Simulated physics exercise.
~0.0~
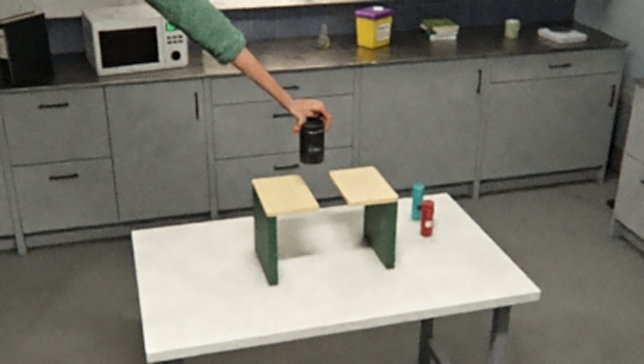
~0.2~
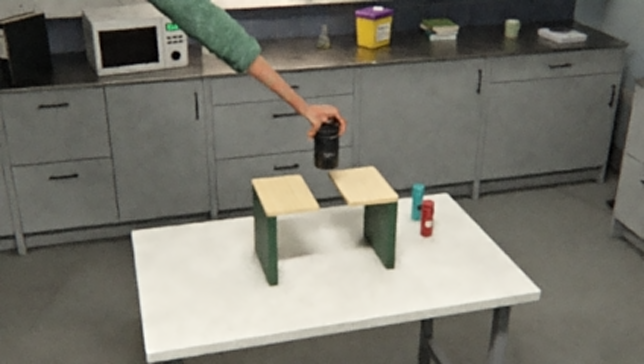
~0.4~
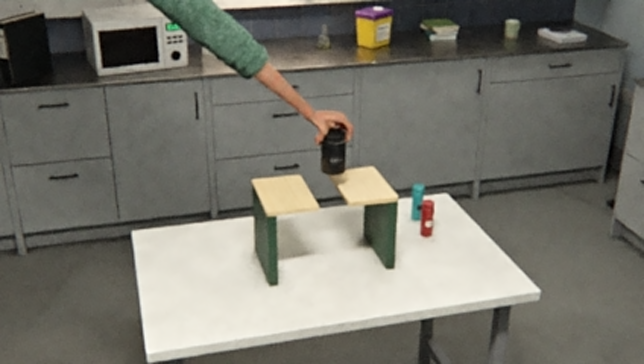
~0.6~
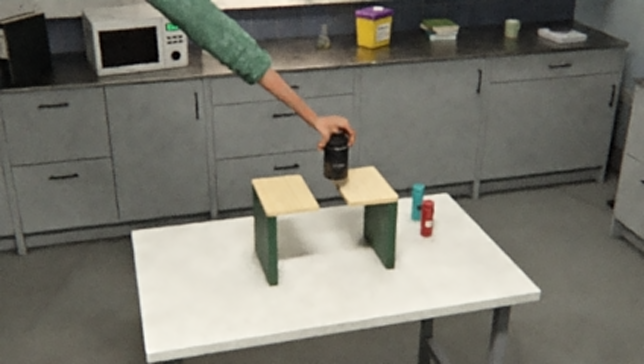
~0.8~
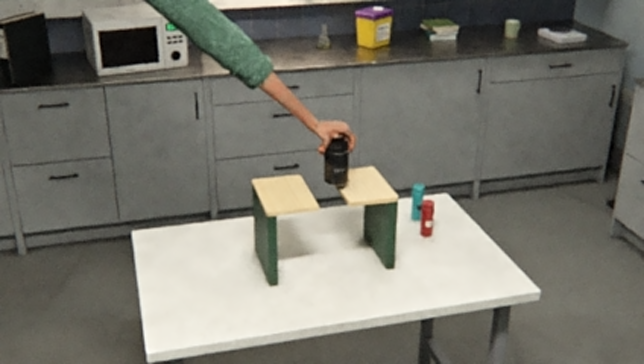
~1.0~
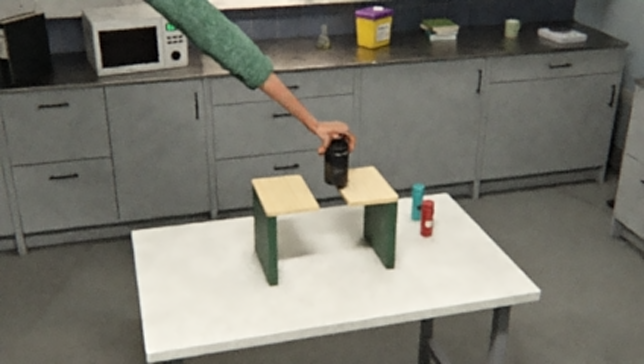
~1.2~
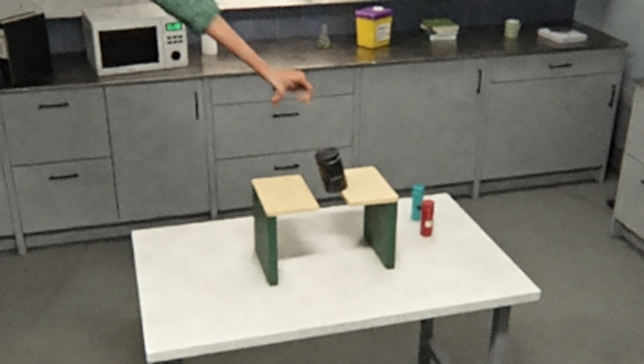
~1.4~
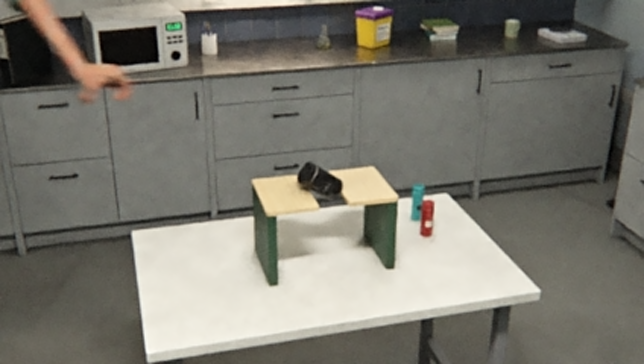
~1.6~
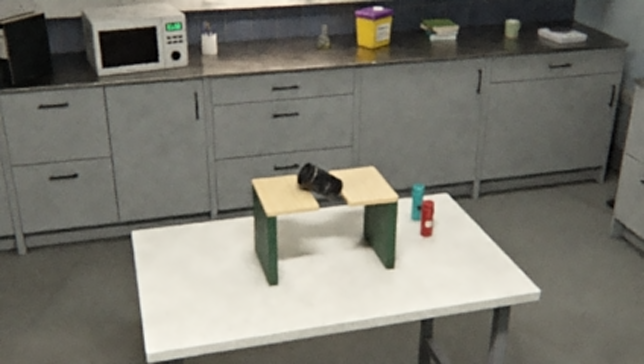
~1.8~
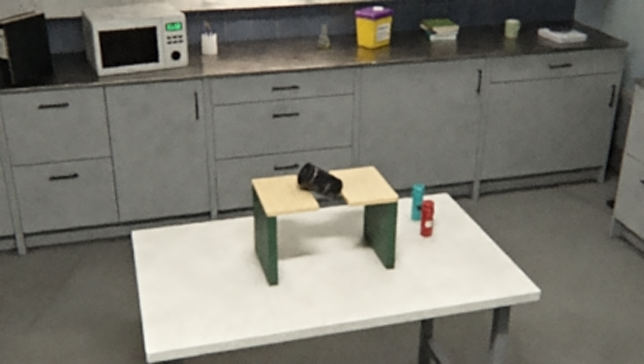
A black jar is released by a hand over a gap, tips and lodges there.
